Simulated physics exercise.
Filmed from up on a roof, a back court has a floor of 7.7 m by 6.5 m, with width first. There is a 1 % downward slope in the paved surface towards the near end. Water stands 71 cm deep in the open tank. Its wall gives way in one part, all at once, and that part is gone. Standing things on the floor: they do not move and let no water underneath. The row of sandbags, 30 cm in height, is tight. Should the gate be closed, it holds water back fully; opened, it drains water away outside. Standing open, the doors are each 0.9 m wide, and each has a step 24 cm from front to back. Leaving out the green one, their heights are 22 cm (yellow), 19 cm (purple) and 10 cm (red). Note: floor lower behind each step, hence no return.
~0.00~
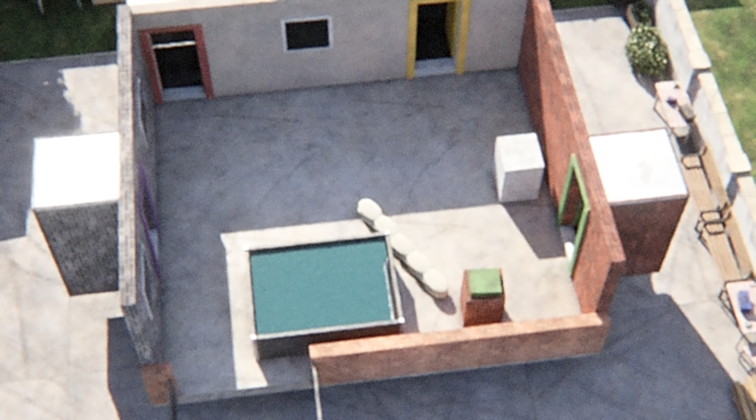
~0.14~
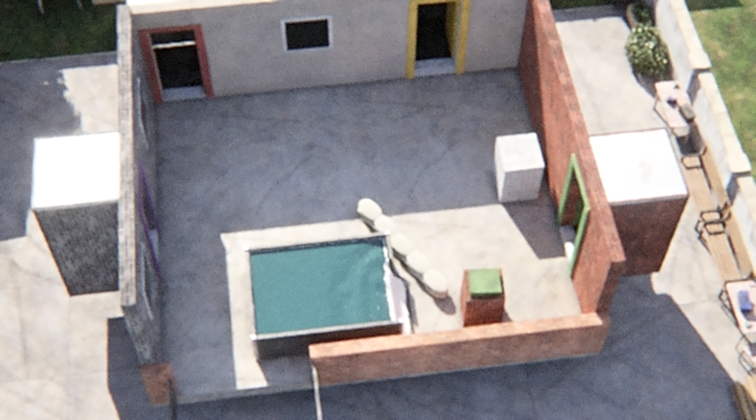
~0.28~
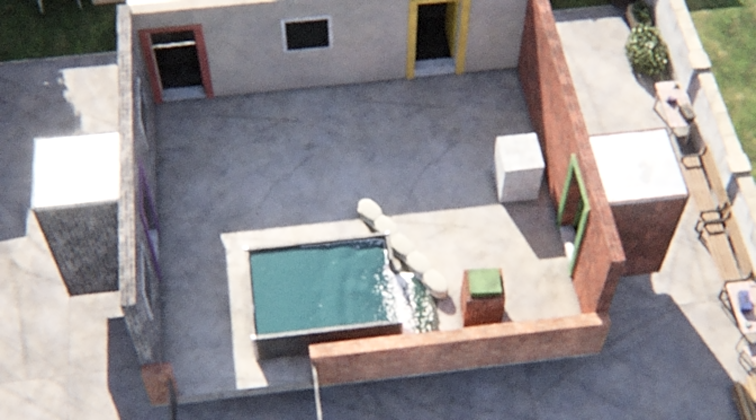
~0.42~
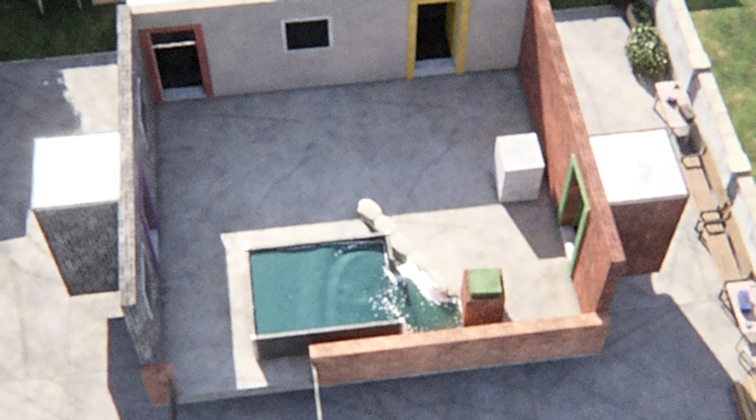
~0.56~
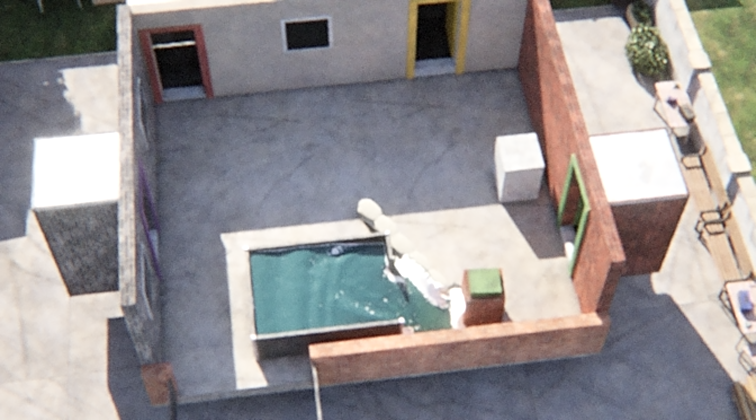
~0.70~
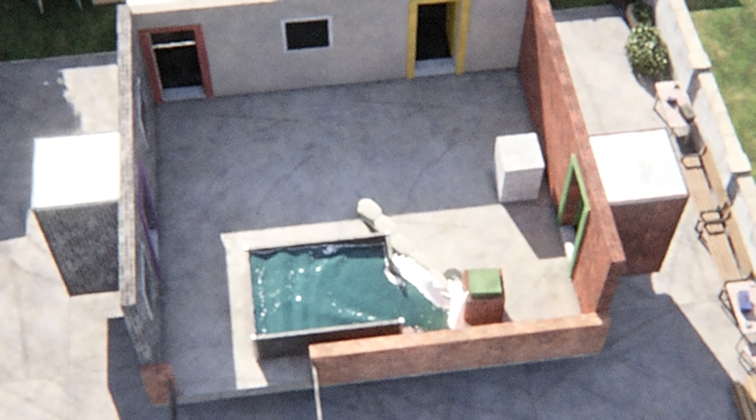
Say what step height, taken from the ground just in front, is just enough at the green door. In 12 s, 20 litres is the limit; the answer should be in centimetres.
I would put it at 7 cm.
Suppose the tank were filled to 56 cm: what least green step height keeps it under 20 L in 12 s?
I'd go with near 5.5 cm then.
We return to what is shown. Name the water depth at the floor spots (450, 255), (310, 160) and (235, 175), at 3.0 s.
In that order: 5, 0 and 0 cm.
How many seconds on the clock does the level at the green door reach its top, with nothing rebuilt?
The level tops out around 3.0 s.
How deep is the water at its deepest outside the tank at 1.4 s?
It gets to close to 59 centimetres there.
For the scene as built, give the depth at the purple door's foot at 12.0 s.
About 6.0 cm.
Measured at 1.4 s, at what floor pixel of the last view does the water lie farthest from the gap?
Around (580, 336).
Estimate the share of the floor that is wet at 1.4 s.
The wet part is about 15 per cent.
After 1.4 s water covers 15 % of the floor, deepest (59 cm) near (441, 335); it has not reached the green door.
After 3.0 s water covers 40 % of the floor, deepest (40 cm) near (424, 355); 12 cm at the green door, 0 litres in over its 16 cm step.
After 12.0 s water covers 95 % of the floor, deepest (14 cm) near (580, 336); 7 cm at the green door, 0 litres in over its 16 cm step.
At the green door as built, the water arrived by 1.9 s and peaked near 12 cm at 3.0 s.
Run again over the same 12 s with other heights there, 36 litres in over 5.5 cm, 15 litres over 7.5 cm. The limit of 20 litres is kept from about 7 cm up.
